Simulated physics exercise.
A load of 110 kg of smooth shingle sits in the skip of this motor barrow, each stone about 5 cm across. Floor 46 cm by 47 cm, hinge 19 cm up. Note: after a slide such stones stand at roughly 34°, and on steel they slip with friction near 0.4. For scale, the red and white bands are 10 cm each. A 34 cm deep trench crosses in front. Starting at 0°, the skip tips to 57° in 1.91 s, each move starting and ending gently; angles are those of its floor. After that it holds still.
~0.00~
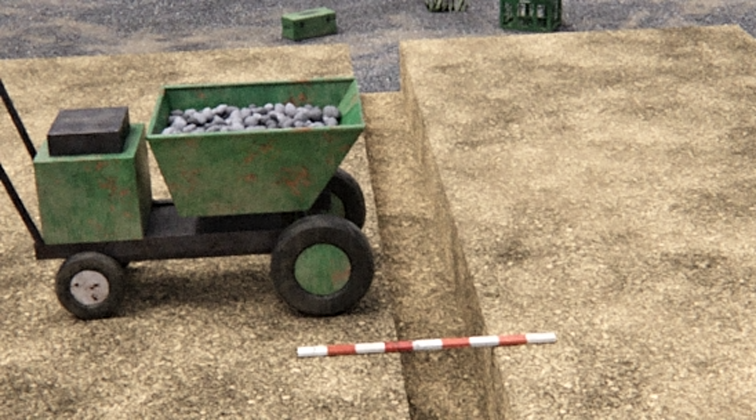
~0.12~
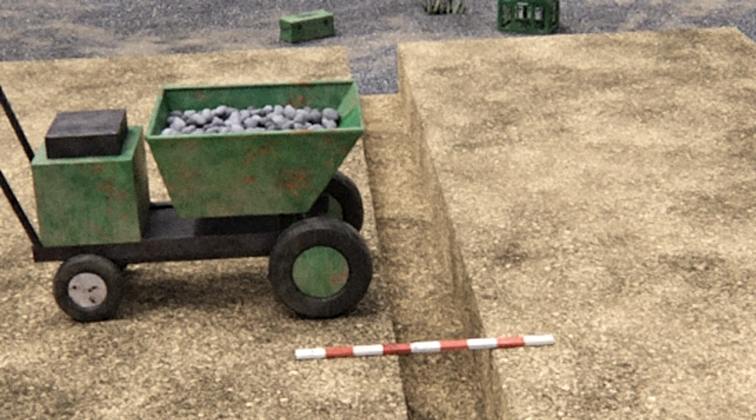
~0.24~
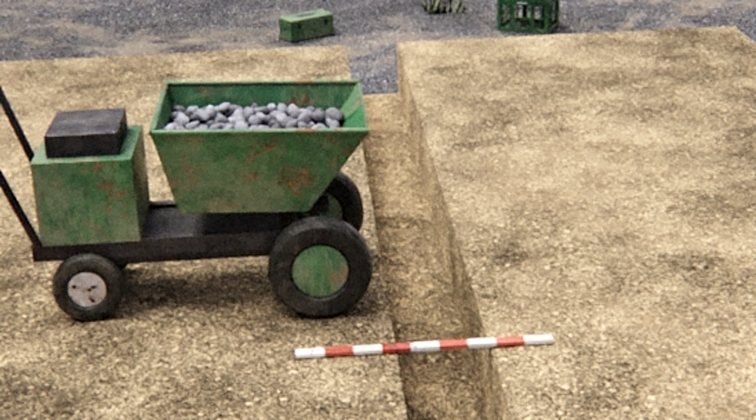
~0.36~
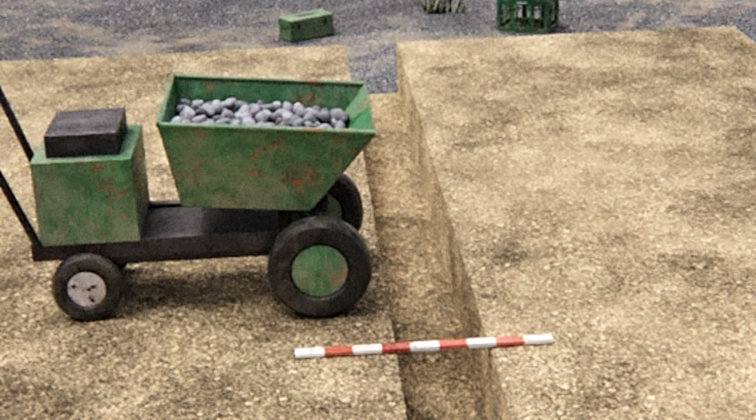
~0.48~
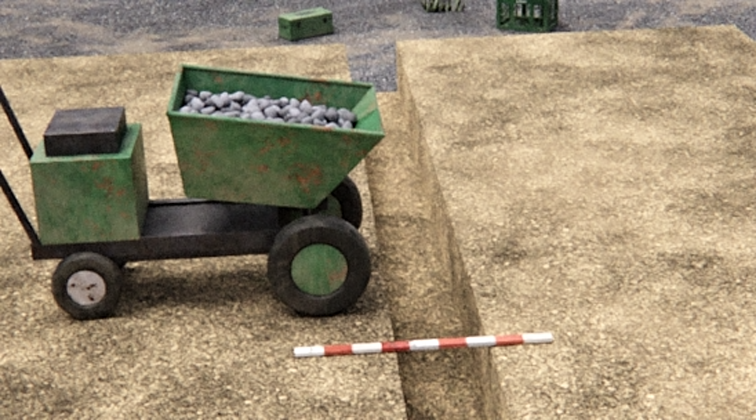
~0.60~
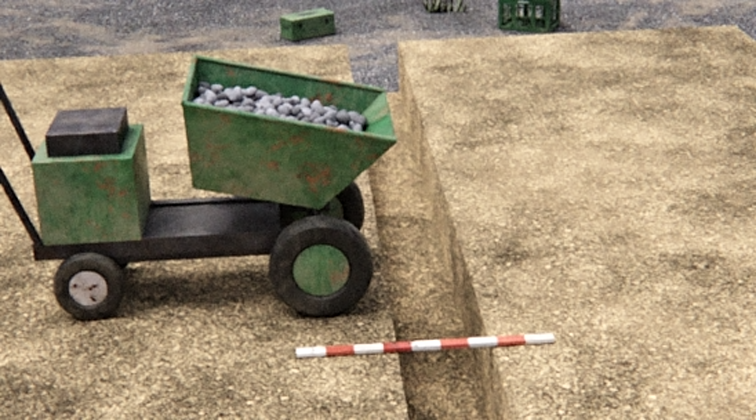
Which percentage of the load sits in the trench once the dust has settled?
Near 14 per cent.
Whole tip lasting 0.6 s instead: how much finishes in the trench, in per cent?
I'd put it at roughly 5 per cent.
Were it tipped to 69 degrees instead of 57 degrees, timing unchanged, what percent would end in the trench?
Then close to 30 per cent.
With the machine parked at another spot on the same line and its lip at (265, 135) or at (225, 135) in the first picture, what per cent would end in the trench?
First some 50, then 35 per cent.
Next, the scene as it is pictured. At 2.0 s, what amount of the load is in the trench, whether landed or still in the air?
0 per cent, give or take.
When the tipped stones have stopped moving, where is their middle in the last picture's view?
The middle should be near (504, 268).
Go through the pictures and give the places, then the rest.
In the first picture, lip at (364, 127), floor tilted 0°, highest stones at (223, 117).
In the second picture, lip at (363, 130), floor tilted 1°, highest stones at (222, 118); the stones move at 0.1 m/s on average.
In the third picture, the skip is at 2°, its lip at (368, 131); the top of the load is at (226, 115); the stones move at 0.2 m/s on average.
In the fourth picture, lip at (375, 133), floor tilted 5°, highest stones at (211, 111); the stones move at 0.2 m/s on average.
In the fifth picture, lip at (384, 135), floor tilted 9°, highest stones at (208, 104); the stones move at 0.3 m/s on average.
In the sixth picture, lip at (396, 141), floor tilted 13°, highest stones at (214, 98); the stones move at 0.3 m/s on average.
After 1.4 s the floor is at 48°; 100 % in the skip; the foremost stones are at (443, 178).
After 2.0 s the floor is at 57°; 81 % in the skip, 1 % in the trench, 18 % past the trench; the foremost stones are at (578, 272).
After 2.4 s the floor is at 57°; 69 % in the skip, 1 % in the trench, 30 % past the trench; the foremost stones are at (643, 275).
After 4.3 s the floor is at 57°; 48 % in the skip, 14 % in the trench, 38 % past the trench; the foremost stones are at (705, 288).
